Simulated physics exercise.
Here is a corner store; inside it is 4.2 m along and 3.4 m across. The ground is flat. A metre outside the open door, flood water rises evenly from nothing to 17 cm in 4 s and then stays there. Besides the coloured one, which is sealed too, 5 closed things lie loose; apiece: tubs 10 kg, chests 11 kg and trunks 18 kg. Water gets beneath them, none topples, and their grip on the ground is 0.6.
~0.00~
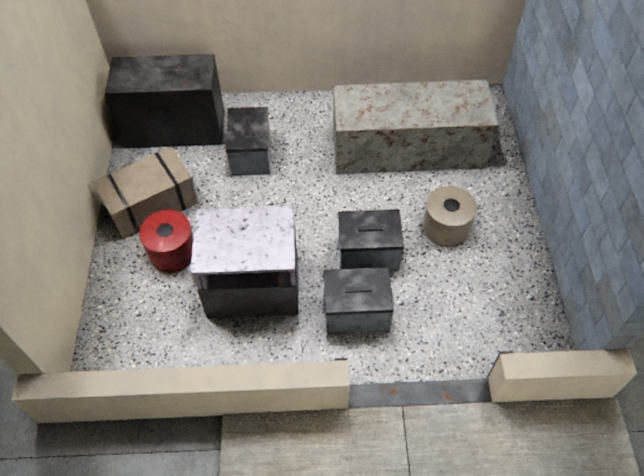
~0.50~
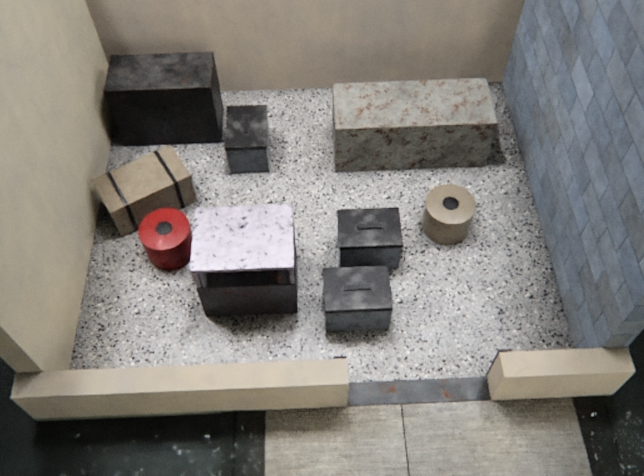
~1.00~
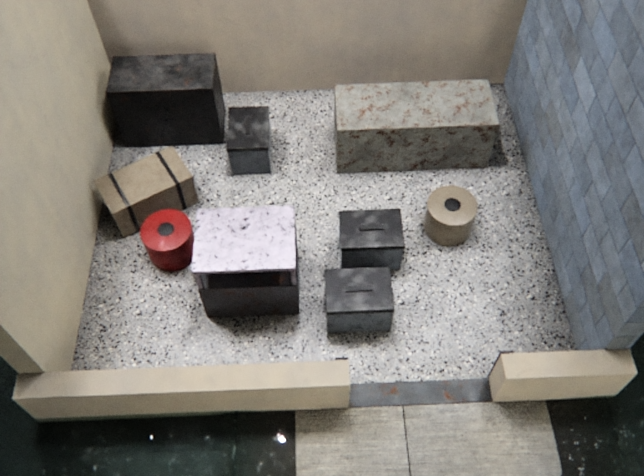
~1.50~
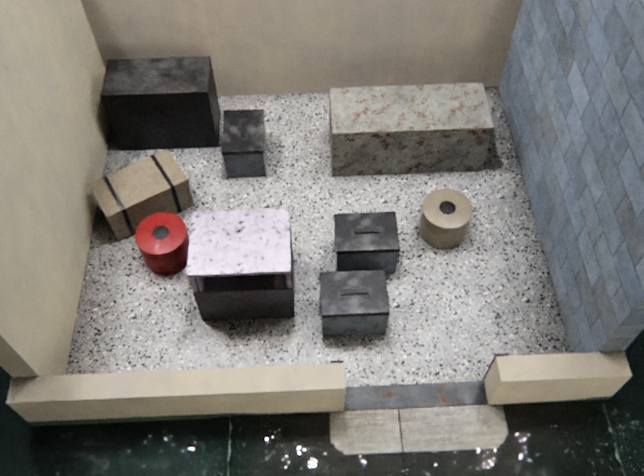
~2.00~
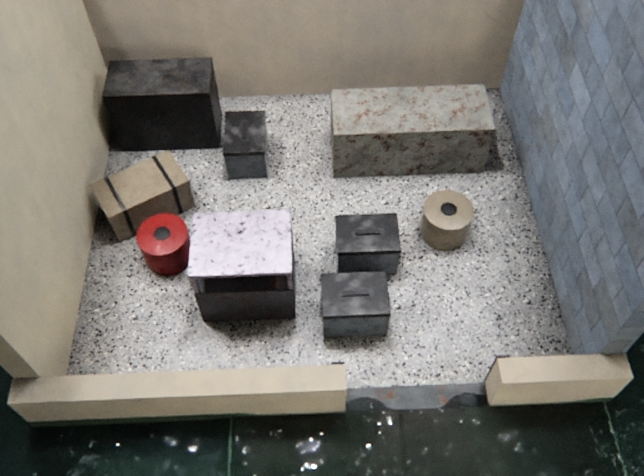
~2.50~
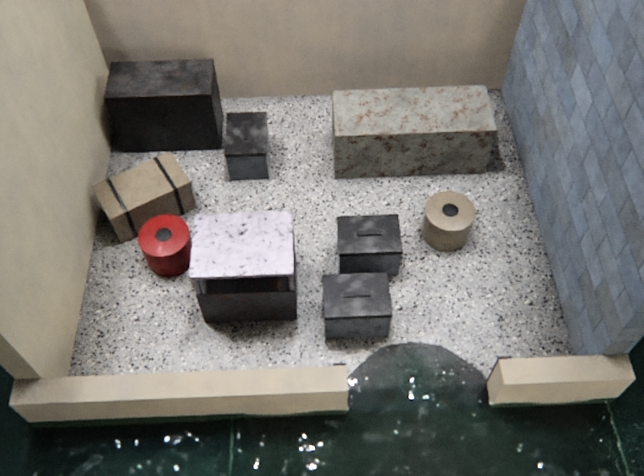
Small store room with a red tub, boxes and trunks sitting still as dark water rises outside and spreads through the doorway.
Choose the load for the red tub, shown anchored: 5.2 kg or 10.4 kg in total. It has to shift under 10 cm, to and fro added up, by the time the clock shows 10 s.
I expect that only the higher weight holds it.
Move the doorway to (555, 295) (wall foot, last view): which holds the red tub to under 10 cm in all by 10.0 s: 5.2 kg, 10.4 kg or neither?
In that case neither weight holds it.
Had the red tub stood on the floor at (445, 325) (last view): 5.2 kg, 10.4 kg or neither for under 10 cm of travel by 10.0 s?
Neither holds.
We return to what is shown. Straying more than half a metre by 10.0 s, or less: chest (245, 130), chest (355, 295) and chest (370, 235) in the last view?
In that order: Under, over, over.
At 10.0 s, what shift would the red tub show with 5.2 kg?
Roughly 40 cm.
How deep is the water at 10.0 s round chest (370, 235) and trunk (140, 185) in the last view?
About 7 and 6 cm.
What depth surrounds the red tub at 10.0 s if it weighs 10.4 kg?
Roughly 4 cm.
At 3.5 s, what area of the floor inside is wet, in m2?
Some 1.5 m2.
After 3.5 s the red tub would be 0 cm from its start with 5.2 kg and 0 cm from its start with 10.4 kg; 0 cm of water round it then.
After 4.5 s the red tub would be 0 cm from its start with 5.2 kg and 0 cm from its start with 10.4 kg; 0 cm of water round it then.
After 7.0 s the red tub would be 0 cm from its start with 5.2 kg and 0 cm from its start with 10.4 kg; 1 cm of water round it then.
After 10.0 s the red tub would be 38 cm from its start with 5.2 kg and 0 cm from its start with 10.4 kg; 4 cm of water round it then.
